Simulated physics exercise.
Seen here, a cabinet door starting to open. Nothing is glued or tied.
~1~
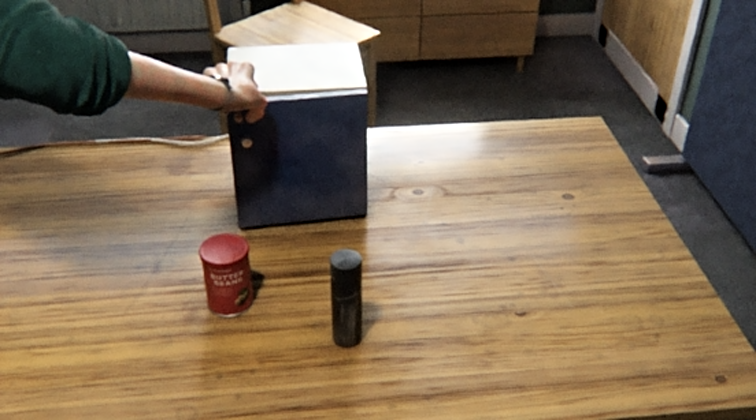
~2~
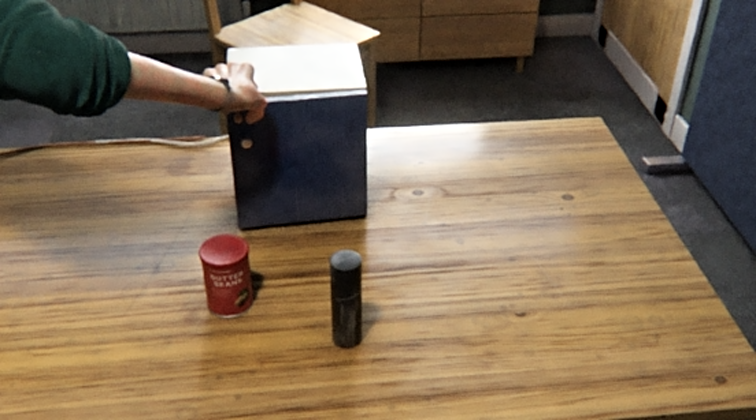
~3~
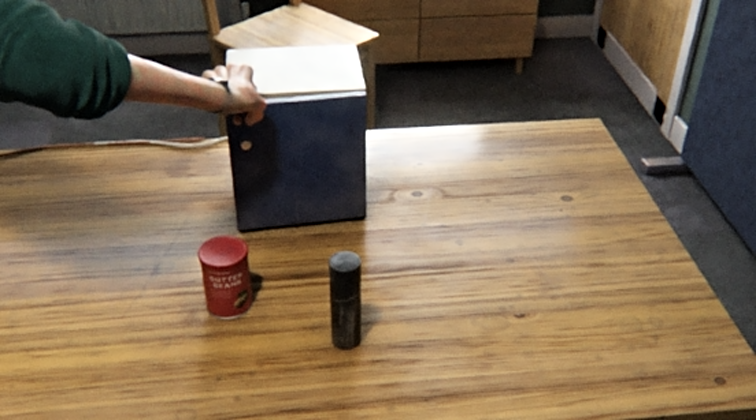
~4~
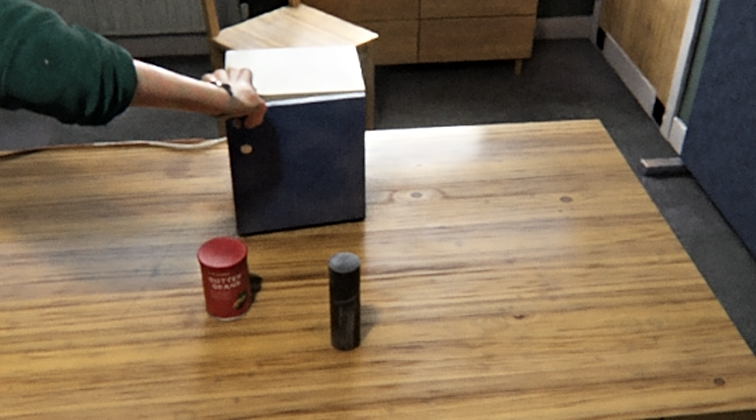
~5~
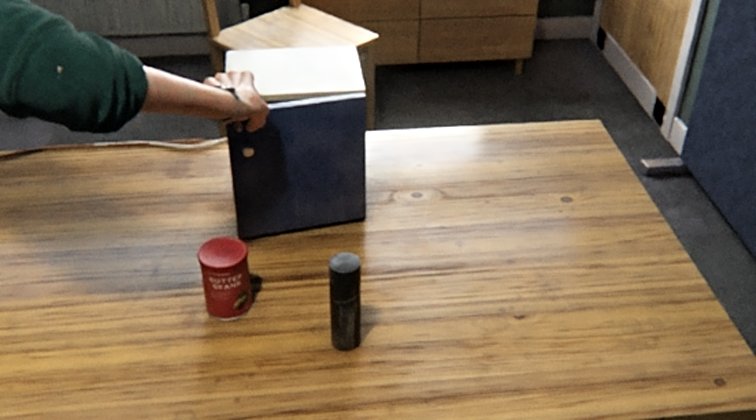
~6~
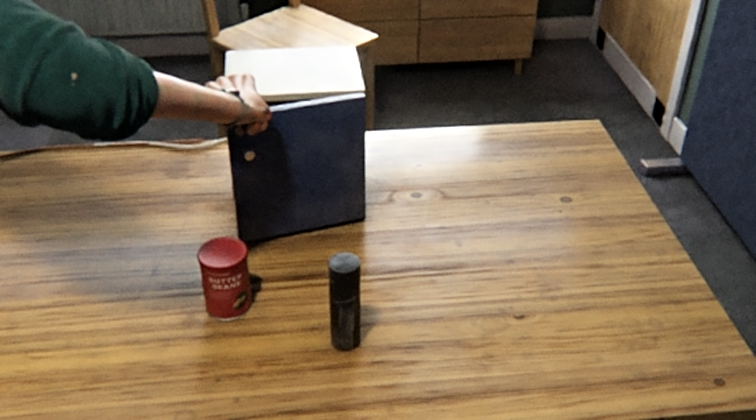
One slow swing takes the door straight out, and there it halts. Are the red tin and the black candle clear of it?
The red tin stays untouched and the black candle stays untouched.
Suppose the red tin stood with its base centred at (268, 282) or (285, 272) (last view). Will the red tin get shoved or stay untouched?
In that order, it is pushed along; gets knocked.
Then, 0.64 s later than the last frame, door 38° open; red tin at rest near (226, 279); black candle at rest near (345, 303).
Then, 1.42 s later than the last frame, door 68° open; red tin at rest near (226, 279); black candle at rest near (345, 303).
Then, 2.06 s later than the last frame, door 90° open; red tin at rest near (226, 279); black candle at rest near (345, 303).
When it is over, the red tin remains where it is, near (226, 279); the black candle remains where it is, near (345, 303).
